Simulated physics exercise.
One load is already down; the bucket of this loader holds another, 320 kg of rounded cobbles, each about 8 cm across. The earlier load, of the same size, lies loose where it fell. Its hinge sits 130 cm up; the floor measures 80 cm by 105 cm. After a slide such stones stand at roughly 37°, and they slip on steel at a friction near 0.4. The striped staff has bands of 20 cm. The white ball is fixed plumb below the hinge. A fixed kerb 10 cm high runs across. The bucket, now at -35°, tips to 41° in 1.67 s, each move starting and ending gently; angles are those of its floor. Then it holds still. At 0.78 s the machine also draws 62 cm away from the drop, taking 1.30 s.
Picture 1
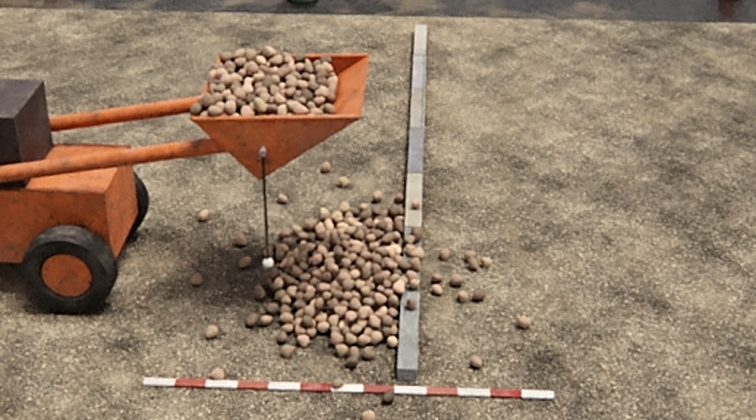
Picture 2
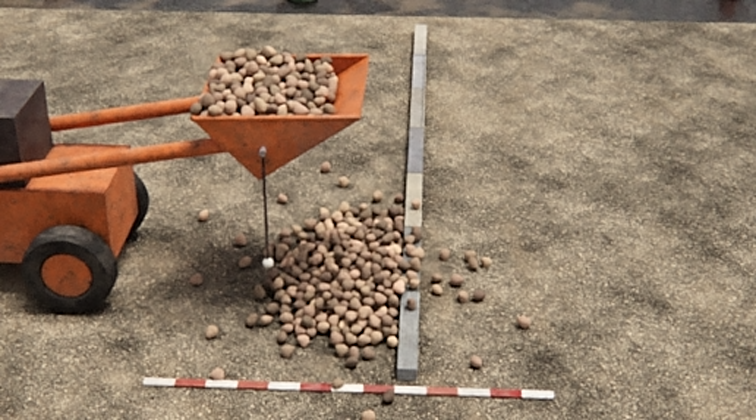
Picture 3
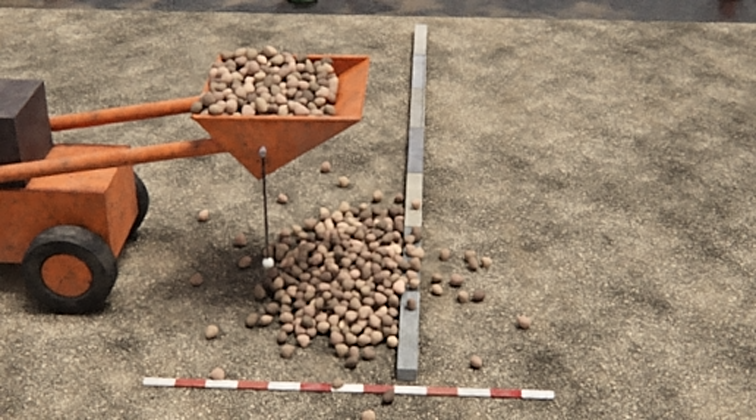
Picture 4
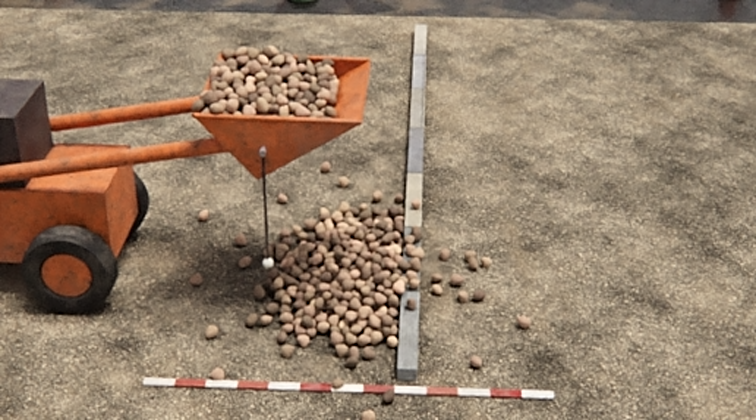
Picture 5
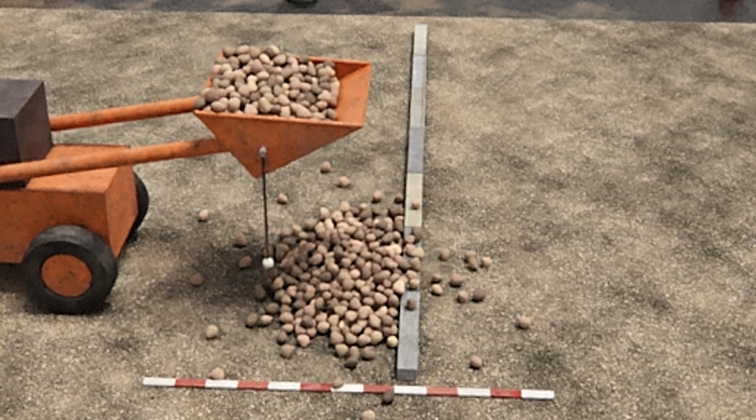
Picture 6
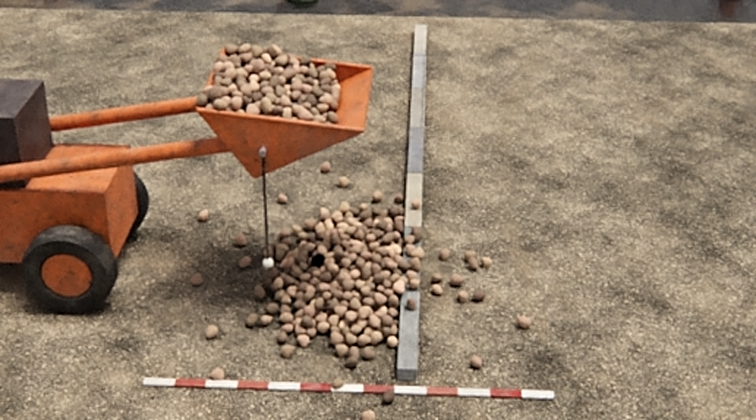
Orange loader bucket full of brown stones tilting very slightly, its lip dipping, beside a loose stone pile against a low kerb.
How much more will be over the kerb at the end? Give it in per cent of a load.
Some 2 per cent is added.
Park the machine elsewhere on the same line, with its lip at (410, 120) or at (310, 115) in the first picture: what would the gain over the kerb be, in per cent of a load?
Near 25 per cent from the first place, 0 from the second.
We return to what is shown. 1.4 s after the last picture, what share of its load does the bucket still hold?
Roughly 10 per cent is still inside.
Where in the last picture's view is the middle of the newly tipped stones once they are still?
Their middle is at about (316, 257).
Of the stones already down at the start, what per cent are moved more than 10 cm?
Roughly 10 per cent of them.
Then, 0.9 s after the last picture the floor is at 29°; in per cent of one load, 84 in the bucket, 114 on this side of the kerb, 3 over the kerb; the foremost stones are at (478, 291).
Then, 1.4 s after the last picture the floor is at 41°; in per cent of one load, 9 in the bucket, 188 on this side of the kerb, 4 over the kerb; the foremost stones are at (478, 291).
Then, 2.2 s after the last picture the floor is at 41°; in per cent of one load, 0 in the bucket, 195 on this side of the kerb, 5 over the kerb; the foremost stones are at (483, 296).
Then, 4.8 s after the last picture the floor is at 41°; in per cent of one load, 0 in the bucket, 195 on this side of the kerb, 5 over the kerb; the foremost stones are at (483, 296). Net gain over the kerb, 2.
